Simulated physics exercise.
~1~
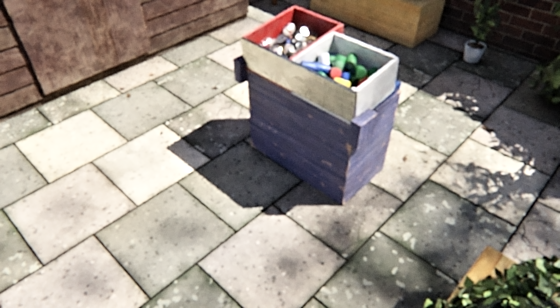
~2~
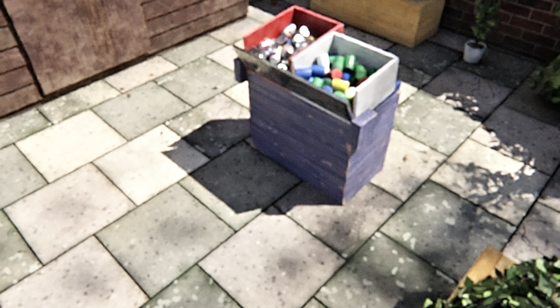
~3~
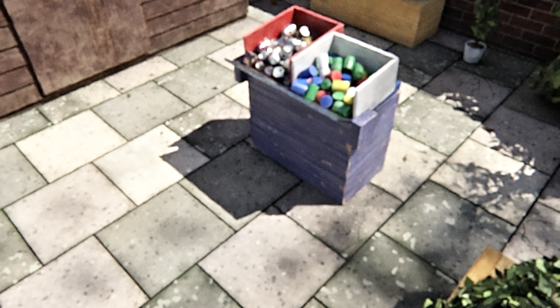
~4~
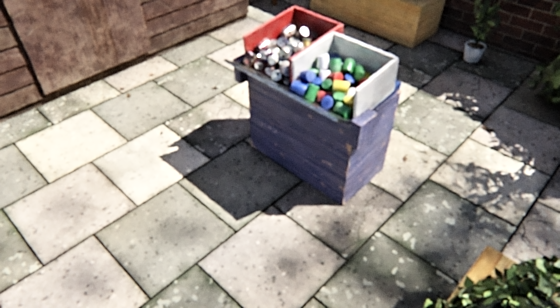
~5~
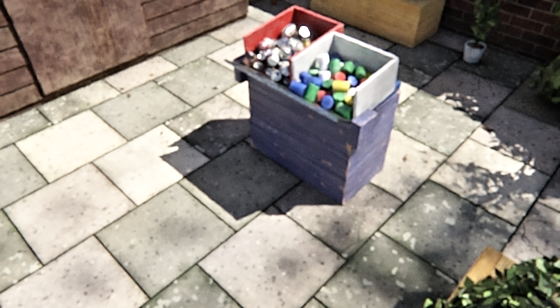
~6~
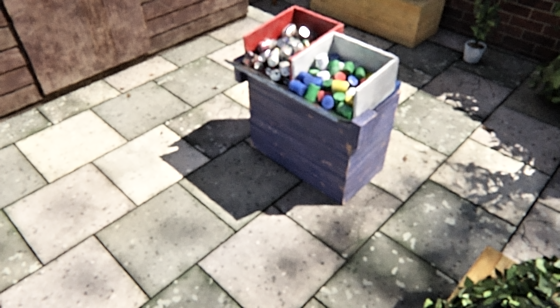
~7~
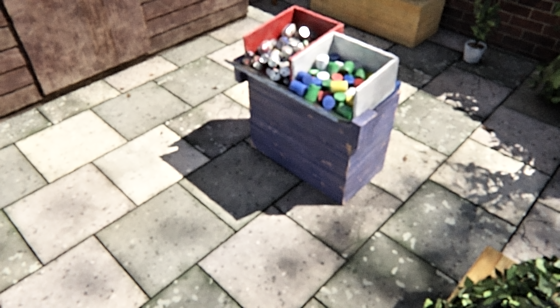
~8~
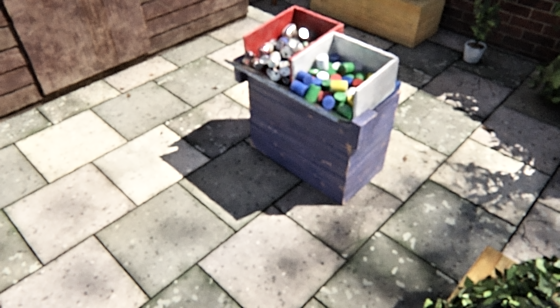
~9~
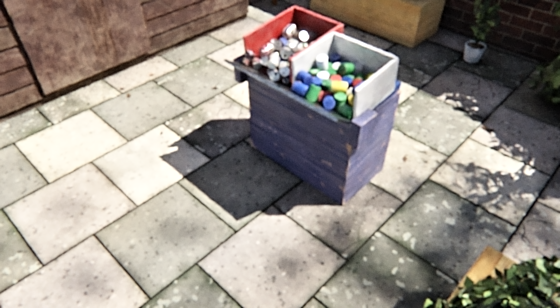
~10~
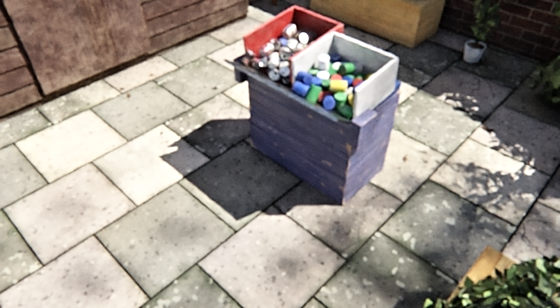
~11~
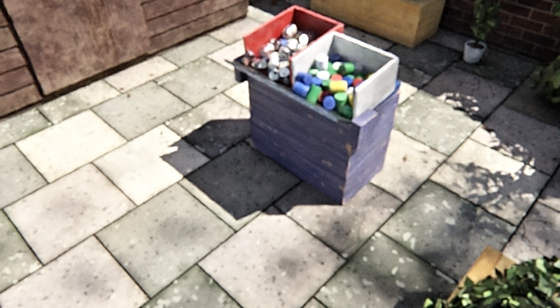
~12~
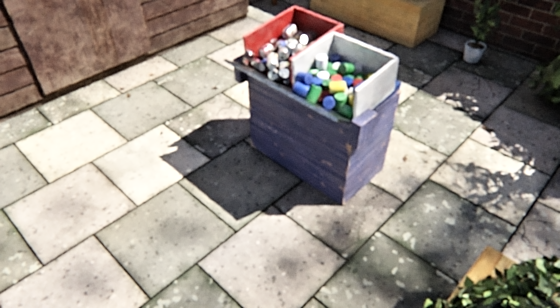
Blue wooden stand on a sunlit patio holding red and white bins, the front flap lowering while jars and cans stay inside.
